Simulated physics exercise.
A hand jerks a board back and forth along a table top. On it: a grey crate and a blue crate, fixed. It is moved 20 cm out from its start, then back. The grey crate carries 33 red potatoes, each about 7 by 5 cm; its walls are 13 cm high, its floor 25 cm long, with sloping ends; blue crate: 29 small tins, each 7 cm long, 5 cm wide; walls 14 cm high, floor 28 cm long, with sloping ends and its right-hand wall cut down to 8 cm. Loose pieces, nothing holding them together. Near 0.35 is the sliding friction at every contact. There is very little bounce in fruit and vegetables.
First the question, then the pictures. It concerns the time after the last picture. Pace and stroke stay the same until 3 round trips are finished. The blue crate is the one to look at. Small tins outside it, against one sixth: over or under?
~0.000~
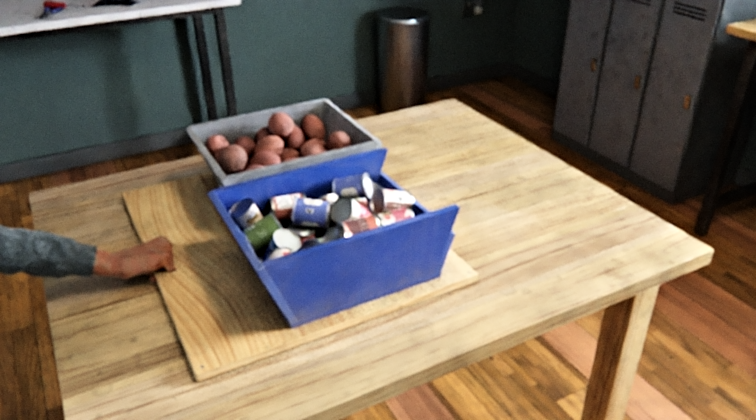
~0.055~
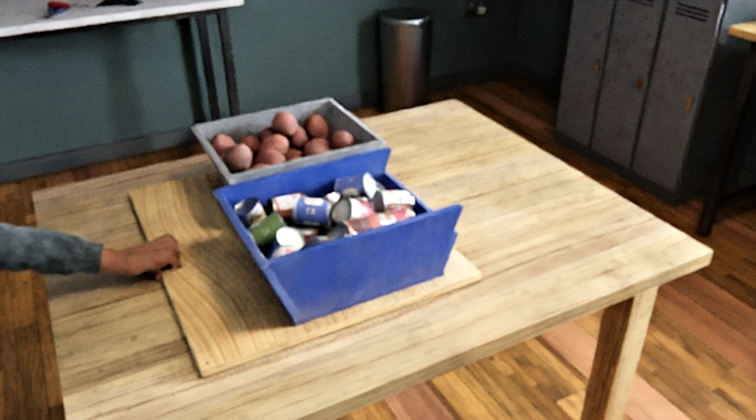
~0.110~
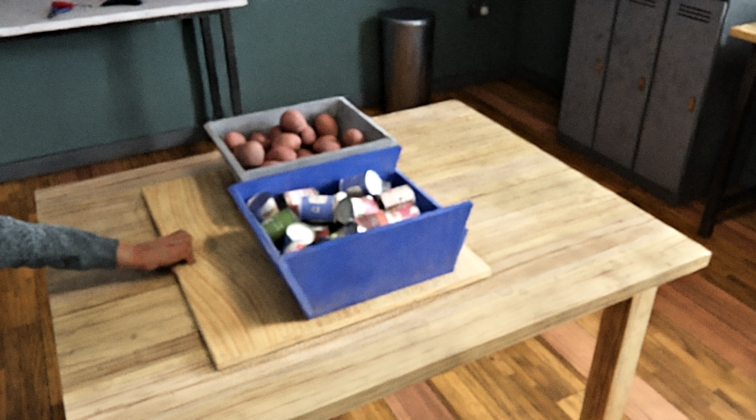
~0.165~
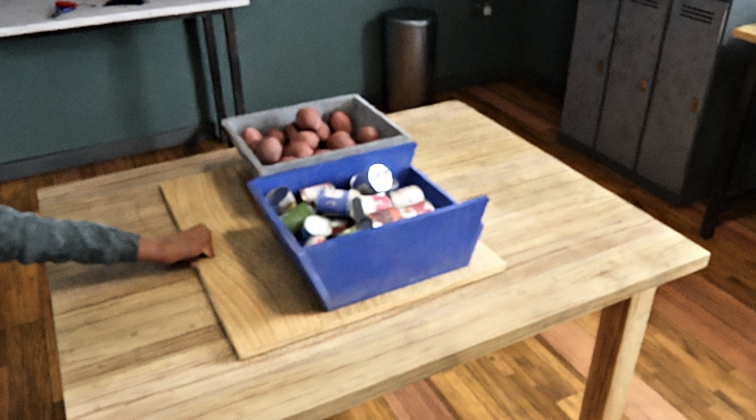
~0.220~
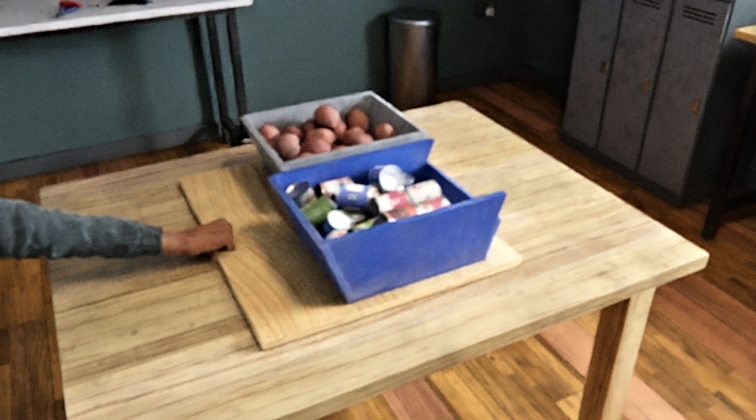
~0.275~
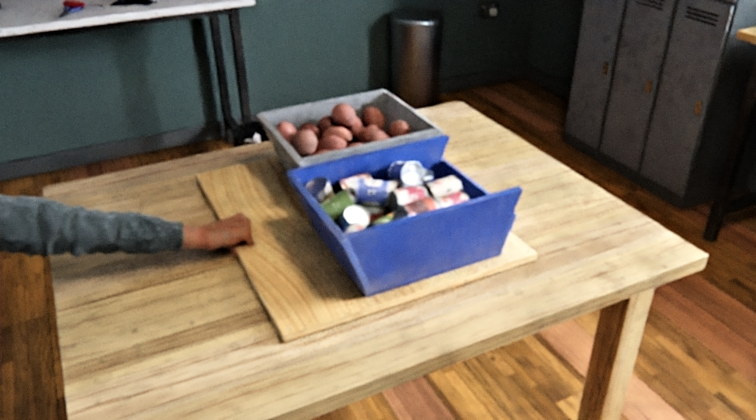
Under.
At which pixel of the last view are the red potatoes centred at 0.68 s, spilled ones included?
I'd say near (299, 159).
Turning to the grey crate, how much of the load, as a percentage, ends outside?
The grey crate comes in at 0 in a hundred.
After 0.68 s, grey crate 33 in, 0 out and blue crate 29 in, 0 out.
After 1.19 s, grey crate 33 in, 0 out and blue crate 29 in, 0 out.
After 1.90 s, grey crate 33 in, 0 out and blue crate 29 in, 0 out.
Final count (at 2.81 s), grey crate 33 in, 0 out and blue crate 29 in, 0 out. Asked share, 0 of 29, 0 per cent.
